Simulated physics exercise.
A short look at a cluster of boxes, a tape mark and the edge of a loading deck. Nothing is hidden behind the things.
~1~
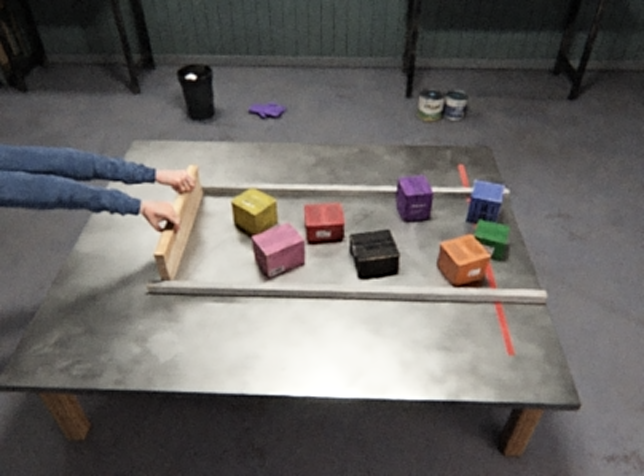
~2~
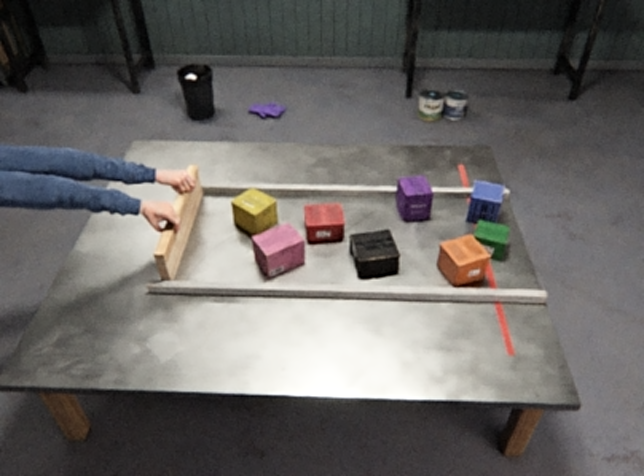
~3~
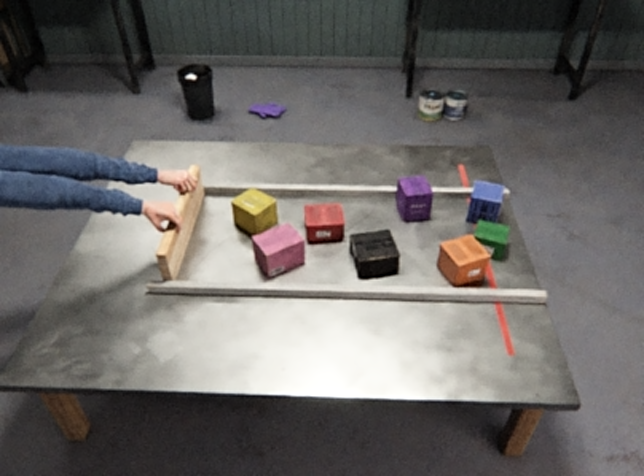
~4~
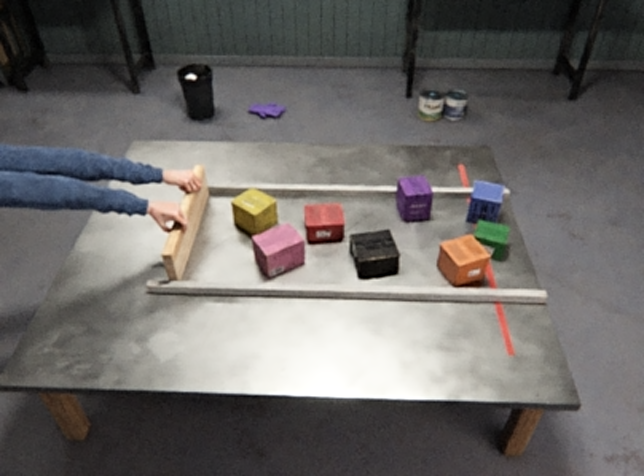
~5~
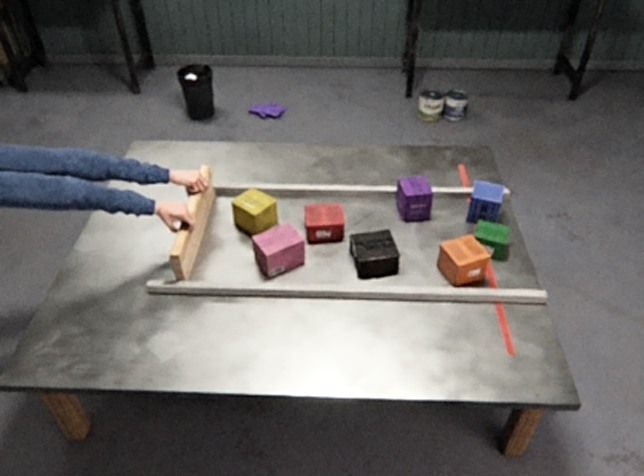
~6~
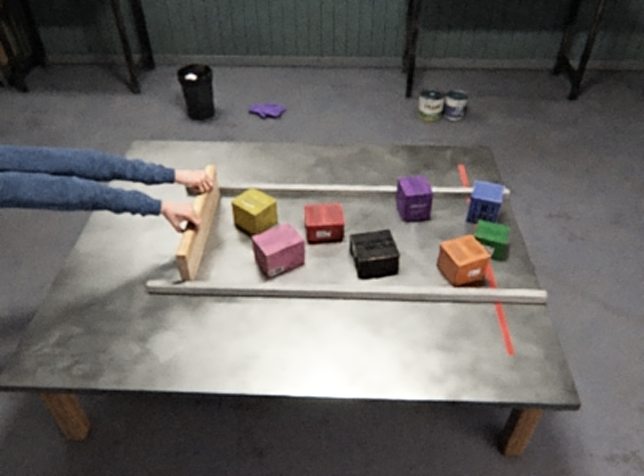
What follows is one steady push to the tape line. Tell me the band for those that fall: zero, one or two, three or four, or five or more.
As it turns out, the number that fall off is five or more.
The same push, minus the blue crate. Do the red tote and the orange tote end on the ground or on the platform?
The red tote holds on, the orange tote comes down.
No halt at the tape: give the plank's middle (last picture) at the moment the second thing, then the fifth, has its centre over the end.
About (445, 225), then (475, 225).
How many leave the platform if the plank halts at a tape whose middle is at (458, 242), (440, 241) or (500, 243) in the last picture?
In that order 2, 1 and 5.
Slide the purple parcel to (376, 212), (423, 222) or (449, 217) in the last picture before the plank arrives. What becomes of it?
Place by place, it drops off; drops off; comes down.
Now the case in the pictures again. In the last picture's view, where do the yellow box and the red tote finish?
Near (494, 209) and (501, 238).
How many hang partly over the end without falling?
0 of them.
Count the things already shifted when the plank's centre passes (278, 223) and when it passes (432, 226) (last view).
At the one place 3, at the other 7.
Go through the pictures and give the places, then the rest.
In the first picture, blue crate (485, 204); green parcel (490, 240); orange tote (462, 261); plank (181, 221); tape (482, 242).
In the second picture, green parcel (490, 240); red tote (324, 223).
In the third picture, orange tote (462, 261); purple parcel (414, 199).
In the fourth picture, blue crate (485, 204); pink box (279, 250).
In the fifth picture, green parcel (490, 240); black box (374, 253).
In the sixth picture, blue crate (485, 204); green parcel (490, 240); orange tote (462, 261); plank (200, 221); tape (482, 242).
Soon after, none off yet; blue crate at rest near (485, 204); green parcel at rest near (490, 240); orange tote at rest near (462, 261).
At rest, the number that fall off is five or more; fallen, black box, purple parcel, orange tote, green parcel and blue crate.
